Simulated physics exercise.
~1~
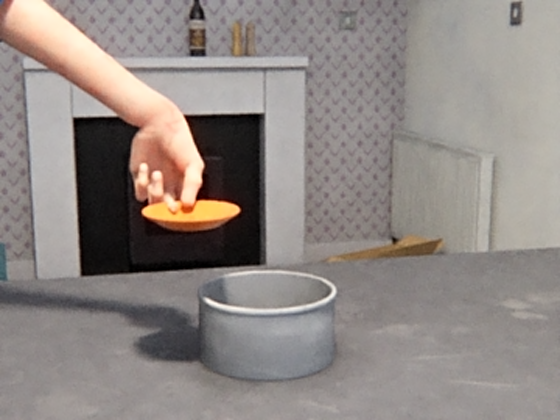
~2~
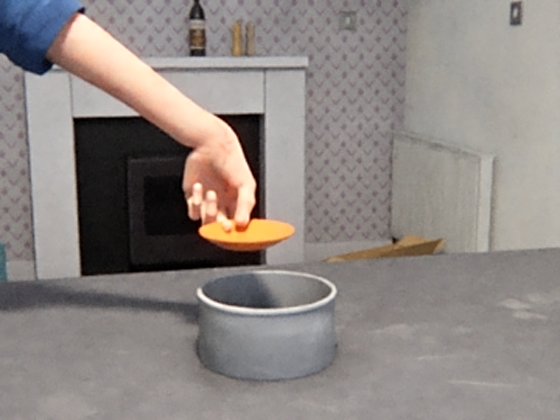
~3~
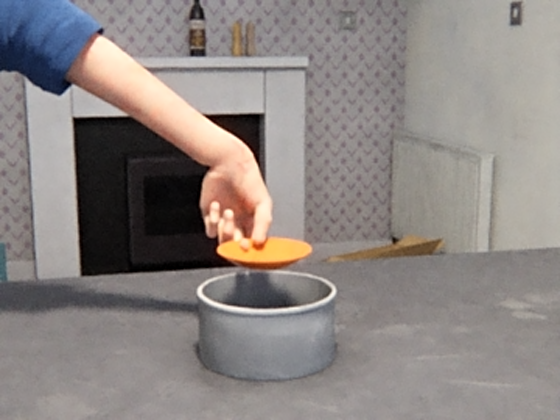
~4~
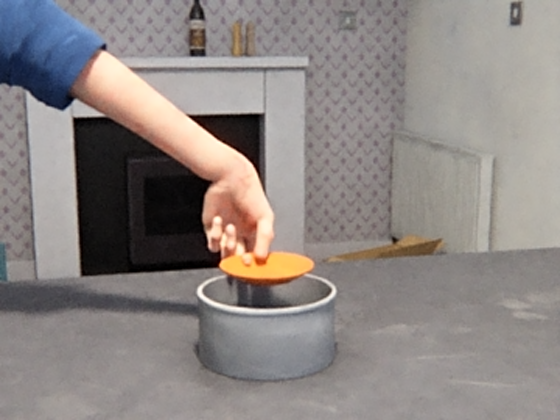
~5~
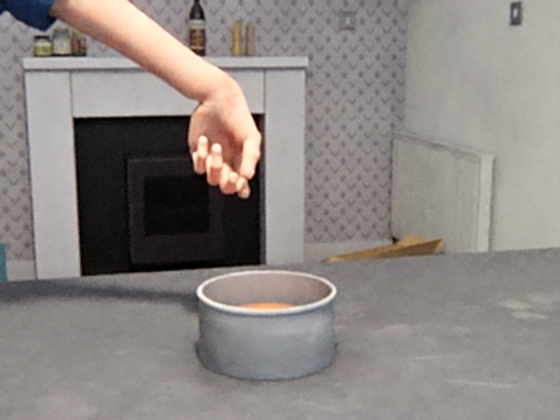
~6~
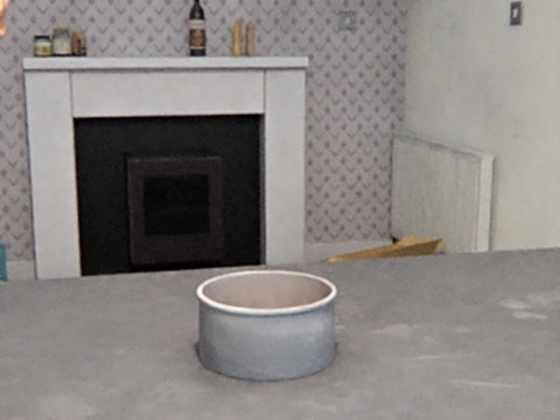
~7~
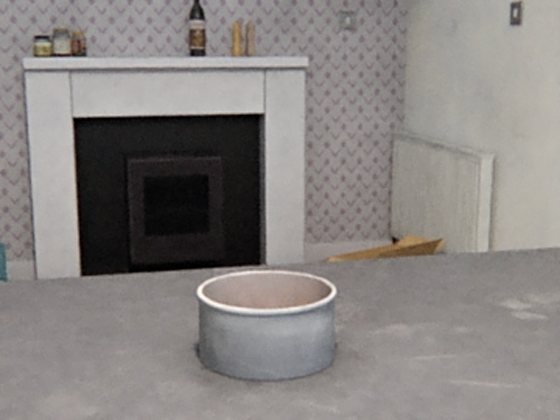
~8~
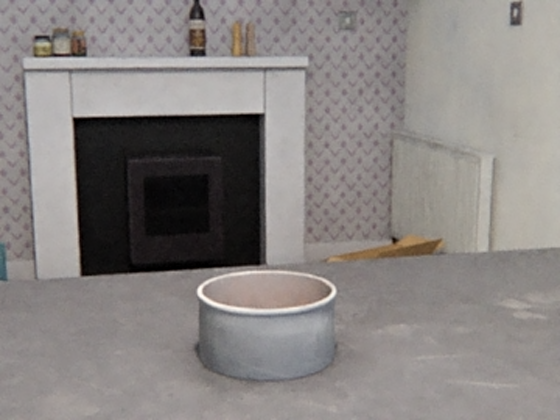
In a living room with patterned wallpaper and a pale fireplace, a round grey metal container stands on a dark grey surface. A bare arm in a blue sleeve reaches in from the left, holding a small orange saucer by its top. The hand carries the saucer to the right, then lowers it over the open mouth as if to cover it. Once released, the saucer slips past the rim and drops inside, a bit of orange still showing as the hand draws back. The arm leaves, and the container stands uncovered, the saucer out of sight.
